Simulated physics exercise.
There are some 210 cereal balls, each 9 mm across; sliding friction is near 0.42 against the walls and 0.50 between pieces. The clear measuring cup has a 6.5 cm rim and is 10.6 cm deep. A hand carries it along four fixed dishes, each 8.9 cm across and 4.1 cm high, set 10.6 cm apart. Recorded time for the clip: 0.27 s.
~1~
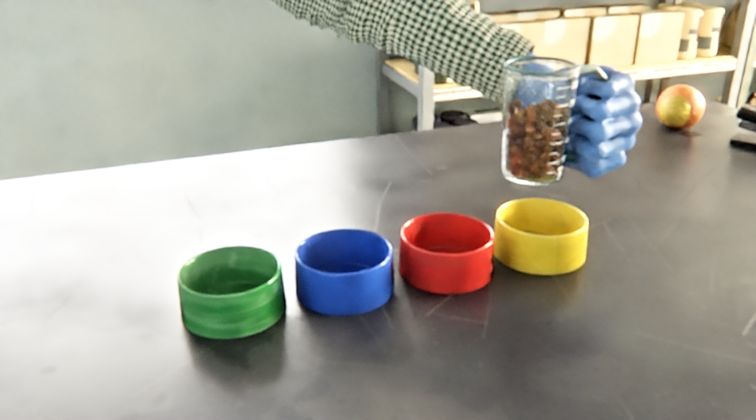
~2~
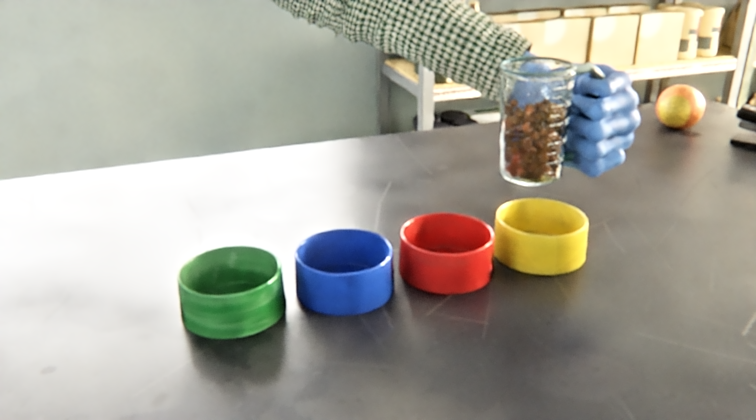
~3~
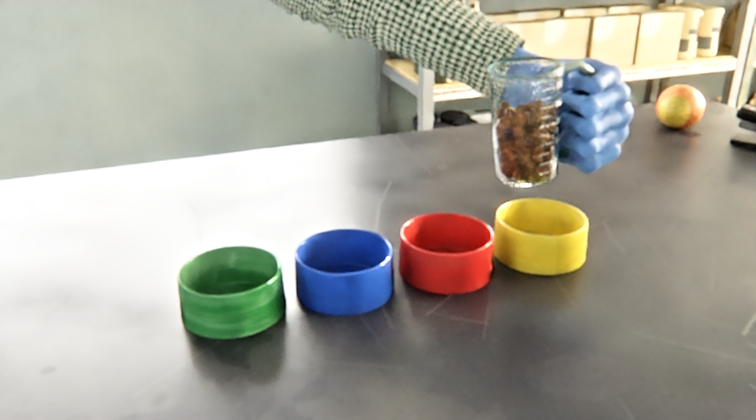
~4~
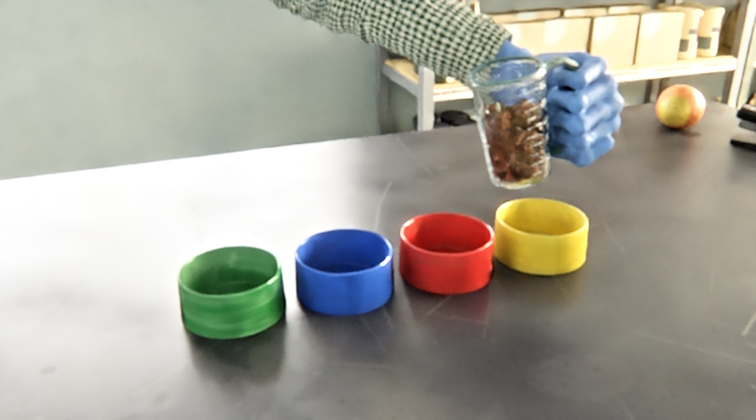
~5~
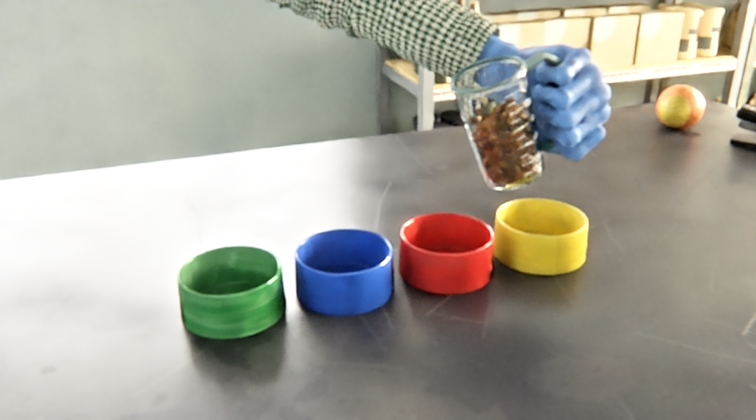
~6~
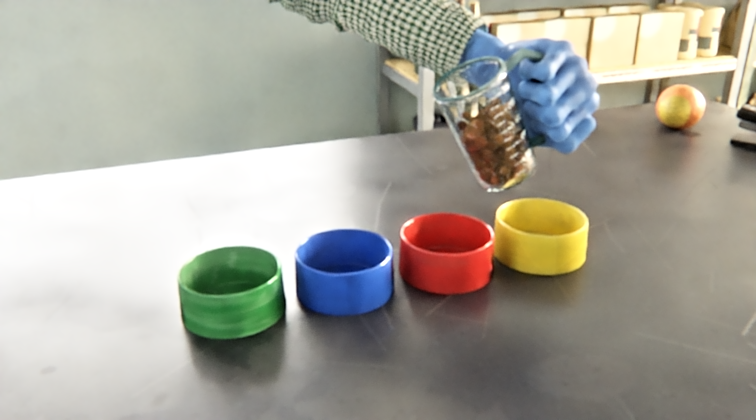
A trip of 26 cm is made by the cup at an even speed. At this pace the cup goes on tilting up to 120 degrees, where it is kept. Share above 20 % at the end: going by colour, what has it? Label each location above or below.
Labels - red: Below, blue: Below, green: Above, yellow: Below, counter: Above.
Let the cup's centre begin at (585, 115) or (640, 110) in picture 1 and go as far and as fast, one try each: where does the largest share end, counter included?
The winner: Green; blue.
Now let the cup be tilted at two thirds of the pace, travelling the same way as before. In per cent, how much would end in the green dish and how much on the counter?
Shares: Green at 80; counter at 20.
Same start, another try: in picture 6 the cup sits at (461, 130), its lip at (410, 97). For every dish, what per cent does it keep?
The red dish keeps 0, the blue one 0, the green one 80 and the yellow one 0.
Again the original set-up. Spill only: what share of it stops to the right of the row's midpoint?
Some 0 per cent.
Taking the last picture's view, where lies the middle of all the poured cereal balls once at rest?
Approximately (196, 305) in the last view.
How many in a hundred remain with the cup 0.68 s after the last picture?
Roughly 100 percent.
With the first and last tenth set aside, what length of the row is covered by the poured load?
I'd put it at close to 18 cm.
Then, 0.41 s after the last picture, tilt 78 degrees; cup holds 100 %.
Then, 0.68 s after the last picture, tilt 112 degrees; cup holds 100 %.
Then, 1.06 s after the last picture, tilt 120 degrees; cup holds 5 %, green 55 %.
In the end, red 0 %, blue 0 %, green 55 %, yellow 0 %, counter 45 %.
